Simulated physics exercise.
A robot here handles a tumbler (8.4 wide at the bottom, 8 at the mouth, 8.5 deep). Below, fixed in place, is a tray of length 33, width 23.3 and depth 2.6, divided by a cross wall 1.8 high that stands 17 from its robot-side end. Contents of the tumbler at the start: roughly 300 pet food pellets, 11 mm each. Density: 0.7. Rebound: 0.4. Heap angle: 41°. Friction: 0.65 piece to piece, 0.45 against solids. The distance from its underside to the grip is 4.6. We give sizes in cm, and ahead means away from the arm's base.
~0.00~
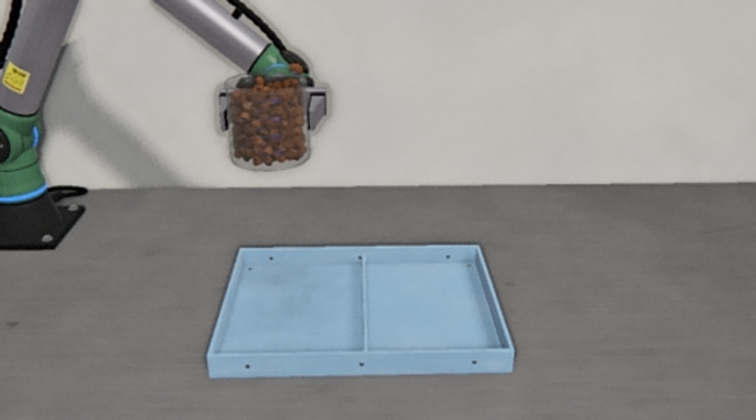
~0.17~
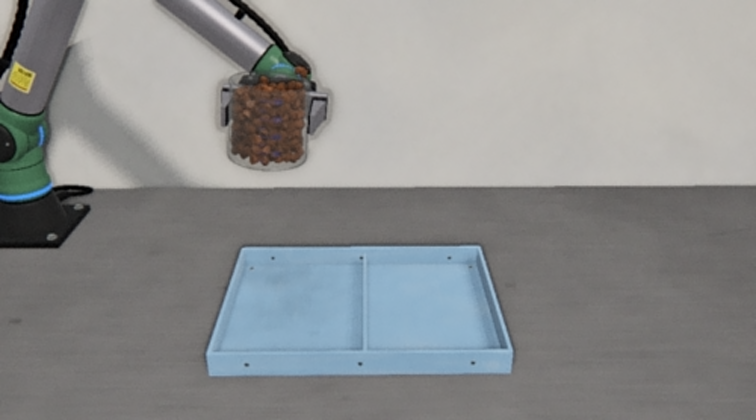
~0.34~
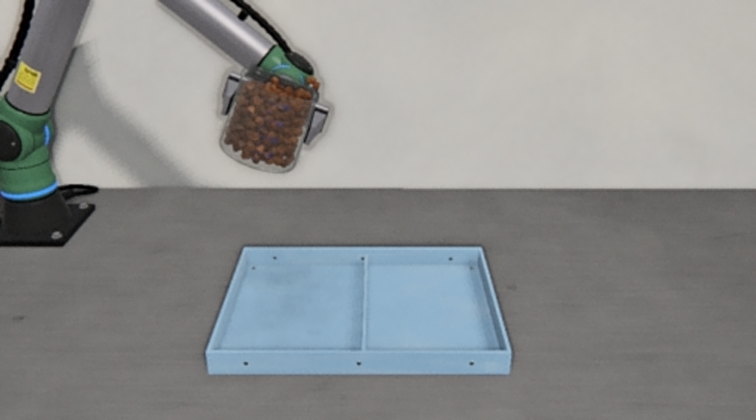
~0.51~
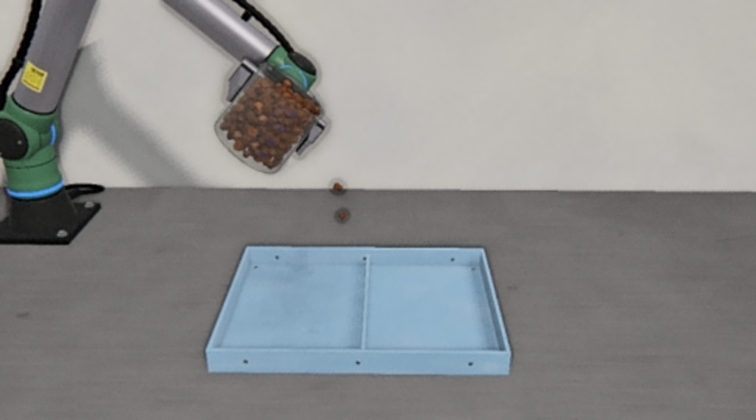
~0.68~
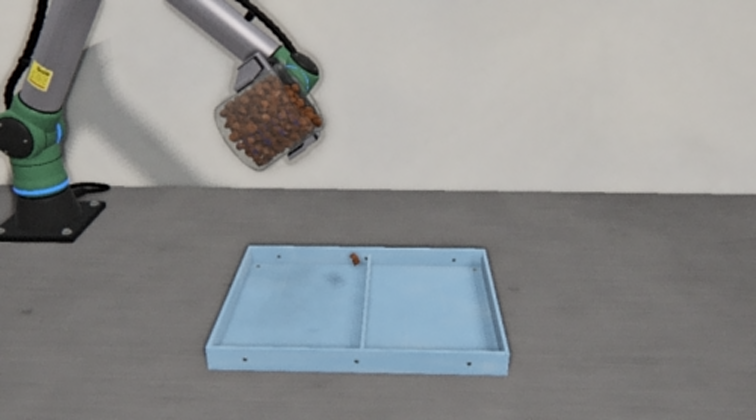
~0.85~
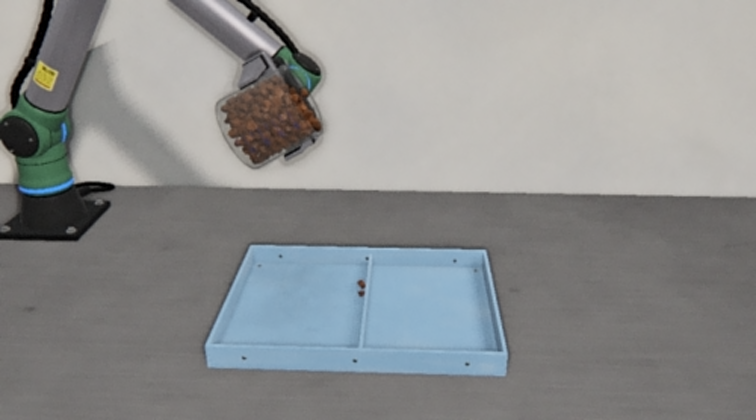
Robot arm tilting a clear tumbler of brown pellets rightward above a divided blue tray, two pellets dropping into the left section.
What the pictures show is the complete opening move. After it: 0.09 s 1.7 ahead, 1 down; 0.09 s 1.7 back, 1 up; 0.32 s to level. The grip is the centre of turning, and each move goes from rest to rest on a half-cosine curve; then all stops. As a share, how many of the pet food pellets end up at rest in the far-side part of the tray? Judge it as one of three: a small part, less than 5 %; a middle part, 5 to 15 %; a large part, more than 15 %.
A small part, less than 5 %.
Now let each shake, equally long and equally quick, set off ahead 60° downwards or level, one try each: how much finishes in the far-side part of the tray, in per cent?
You'd get about 0 per cent with the first setting and about 5 per cent with the second.
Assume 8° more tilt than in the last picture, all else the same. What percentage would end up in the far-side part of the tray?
Around 5 in a hundred, I'd say.
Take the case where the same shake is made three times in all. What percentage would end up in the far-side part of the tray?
That would give close to 5 percent.
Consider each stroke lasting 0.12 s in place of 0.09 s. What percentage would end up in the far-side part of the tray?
It would come to roughly 0 %.
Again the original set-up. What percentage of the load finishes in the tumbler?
I'd estimate close to 95 percent finishes there.
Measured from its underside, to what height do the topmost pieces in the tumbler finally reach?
Some 9.5 cm.
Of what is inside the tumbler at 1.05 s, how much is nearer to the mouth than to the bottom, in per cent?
Some 45 per cent.
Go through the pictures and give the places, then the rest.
In the first frame, tumbler middle at (268, 121), level; upper third of the load around (269, 99), from x 235 to 305, top at y 70; 302 in the tumbler.
In the second frame, tumbler middle at (269, 121), tilted 6° forward; upper third of the load around (270, 99), from x 235 to 305, top at y 70.
In the third frame, tumbler middle at (269, 121), tilted 21° forward; upper third of the load around (271, 100), from x 230 to 315, top at y 80; 301 in the tumbler, 1 in flight or on a rim.
In the fourth frame, tumbler middle at (269, 120), tilted 40° forward; upper third of the load around (270, 101), from x 225 to 345, top at y 80; 300 in the tumbler, 2 in flight or on a rim.
In the fifth frame, tumbler middle at (269, 119), tilted 55° forward; upper third of the load around (270, 101), from x 225 to 355, top at y 80; 300 in the tumbler, 2 in the robot-side part.
In the sixth frame, tumbler middle at (270, 118), tilted 61° forward; upper third of the load around (270, 101), from x 225 to 360, top at y 80; 300 in the tumbler, 2 in the robot-side part.
After 1.05 s, tilted 60° forward, highest piece 29 above the table; 294 in the tumbler, 2 in the robot-side part, 6 in flight or on a rim.
After 1.25 s, tilted 14° forward, highest piece 30 above the table; 290 in the tumbler, 6 in the robot-side part, 3 in the far-side part, 3 in flight or on a rim.
After 1.55 s, level, highest piece 30 above the table; 290 in the tumbler, 7 in the far-side part, 5 in the robot-side part.
After 2.60 s, level, highest piece 30 above the table; 290 in the tumbler, 7 in the far-side part, 5 in the robot-side part.
At rest, 290 in the tumbler, 7 in the far-side part, 5 in the robot-side part. That is 2 % in the far-side part of the tray.
